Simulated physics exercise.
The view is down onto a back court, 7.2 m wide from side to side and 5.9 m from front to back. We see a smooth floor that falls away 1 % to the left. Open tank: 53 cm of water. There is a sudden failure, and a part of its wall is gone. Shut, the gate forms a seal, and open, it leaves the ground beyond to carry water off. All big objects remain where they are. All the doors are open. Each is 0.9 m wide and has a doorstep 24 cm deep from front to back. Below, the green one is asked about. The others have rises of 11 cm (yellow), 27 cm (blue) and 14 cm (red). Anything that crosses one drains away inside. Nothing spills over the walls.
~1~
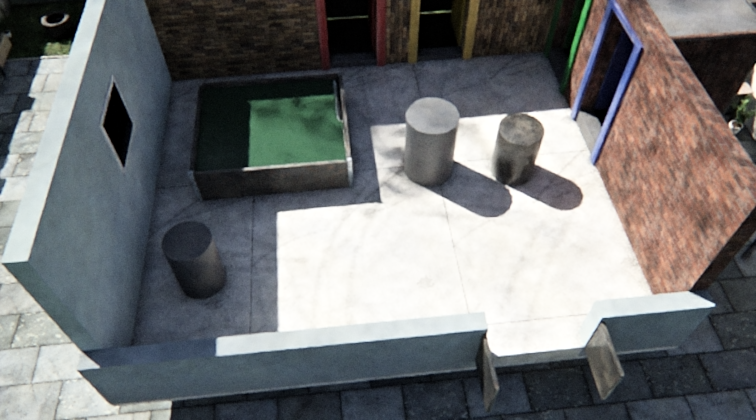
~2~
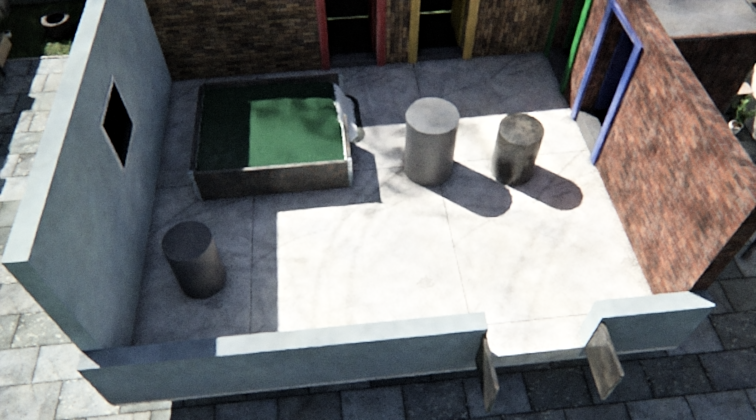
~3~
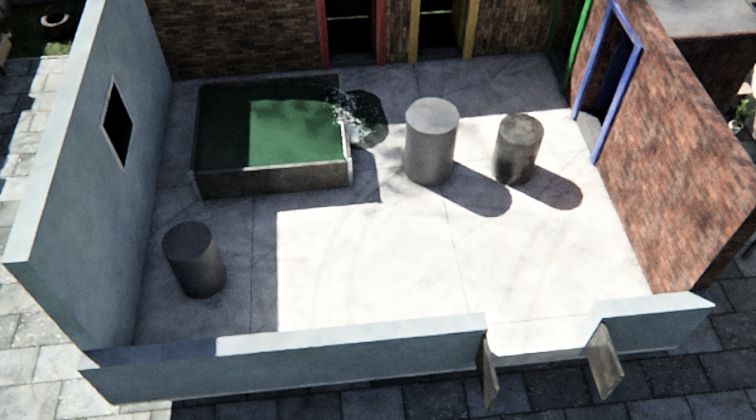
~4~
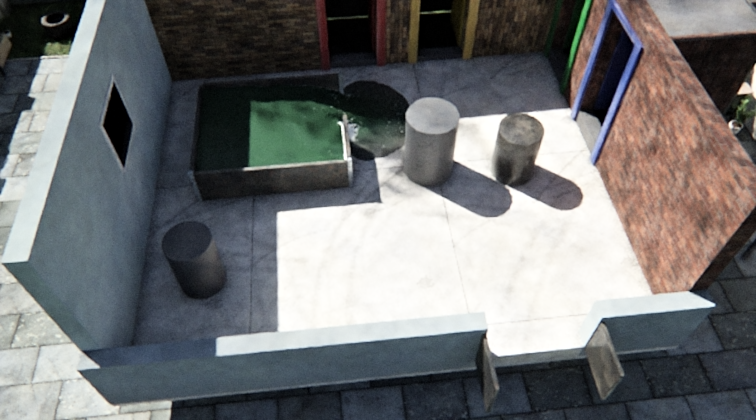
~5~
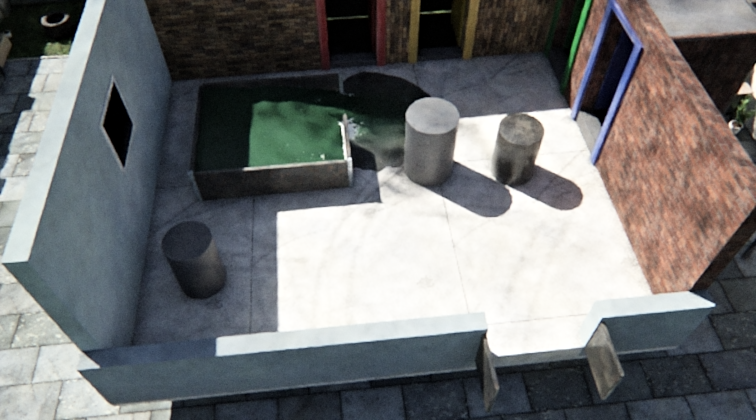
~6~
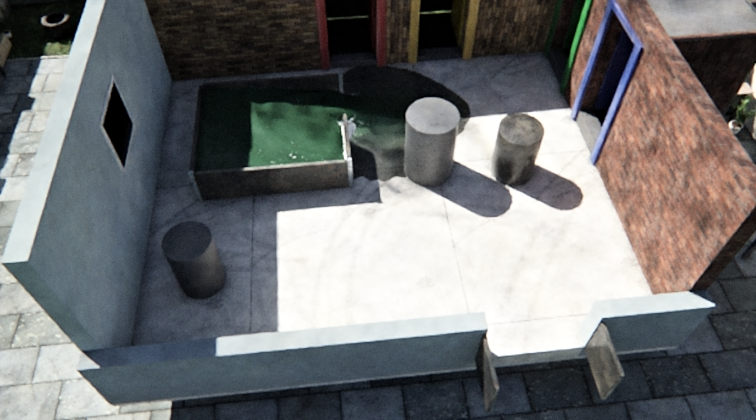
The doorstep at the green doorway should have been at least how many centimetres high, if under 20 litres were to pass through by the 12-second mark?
At least some 22 cm.
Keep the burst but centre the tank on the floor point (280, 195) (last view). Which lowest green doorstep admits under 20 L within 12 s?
17 cm or thereabouts.
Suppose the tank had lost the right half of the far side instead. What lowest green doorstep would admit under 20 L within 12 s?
Then it needs around 12.5 cm.
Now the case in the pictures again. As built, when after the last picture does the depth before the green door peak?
Approximately 1.8 s.
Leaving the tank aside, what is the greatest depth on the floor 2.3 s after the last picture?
Up to some 30 centimetres, I'd say.
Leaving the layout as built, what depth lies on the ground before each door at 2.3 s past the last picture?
Depths in cm: Yellow 13, blue 20, red 5, green 28.
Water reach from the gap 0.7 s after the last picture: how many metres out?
I make it some 4.0 m.
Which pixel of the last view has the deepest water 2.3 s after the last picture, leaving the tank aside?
About (525, 70).
Then, 0.7 s after the last picture water covers 25 % of the floor, deepest (30 cm) near (350, 117); it has not reached the green door.
Then, 2.3 s after the last picture water covers 30 % of the floor, deepest (30 cm) near (525, 70); 28 cm at the green door, 7 litres in over its 24 cm doorstep.
Then, 11.3 s after the last picture water covers 95 % of the floor, deepest (10 cm) near (154, 205); 6 cm at the green door, 13 litres in over its 24 cm doorstep.
At the green door as built, the water peaked near 30 cm, 1.9 s after the last picture.
Run again over the same 12 s with other heights there, 47 litres in over 18.5 cm, 9 litres over 25 cm. The limit of 20 litres is kept from about 22 cm up.
